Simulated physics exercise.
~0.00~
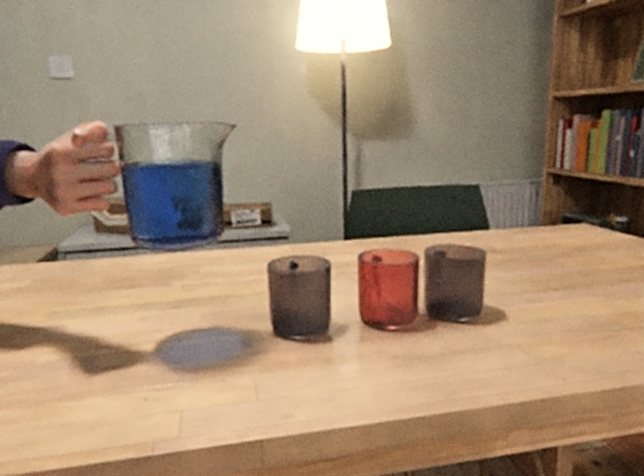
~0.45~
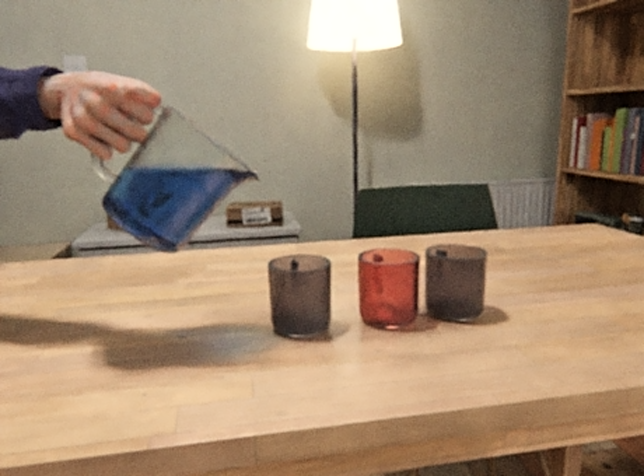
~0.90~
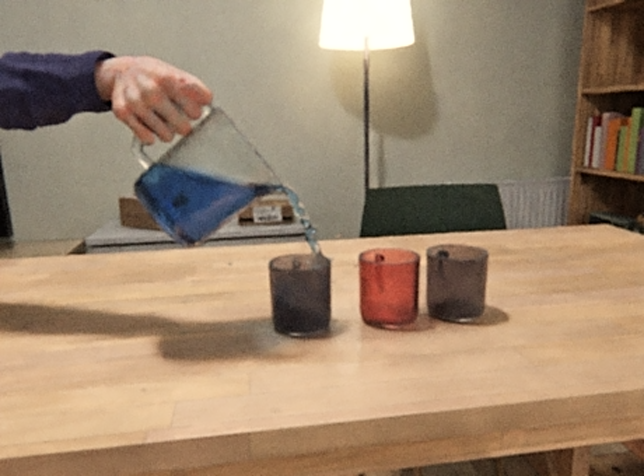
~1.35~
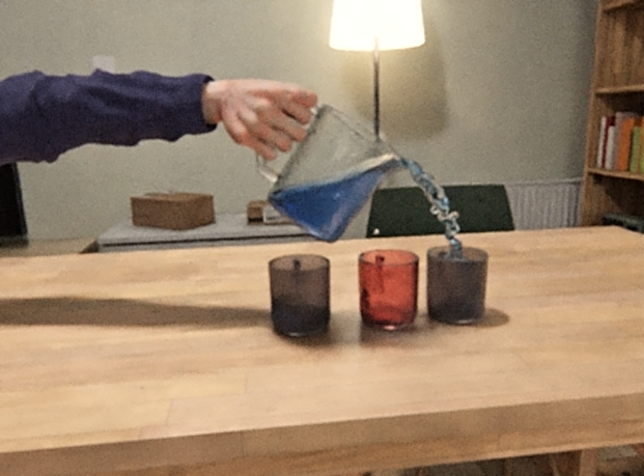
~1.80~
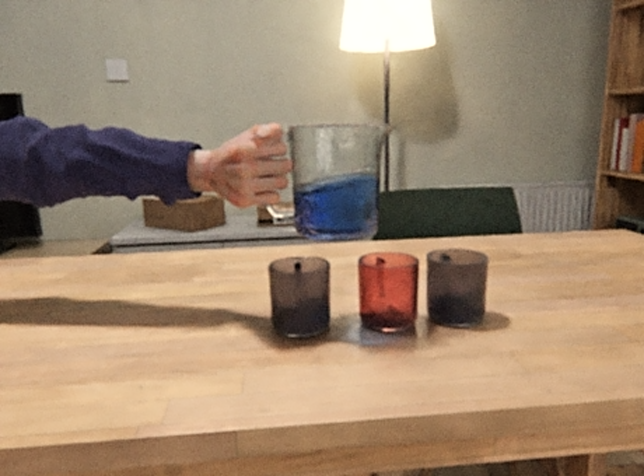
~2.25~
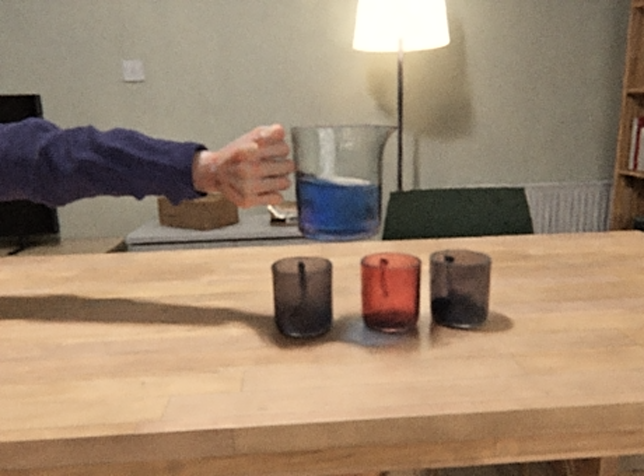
A hand tips a jug of blue water over three mugs, then levels it again.
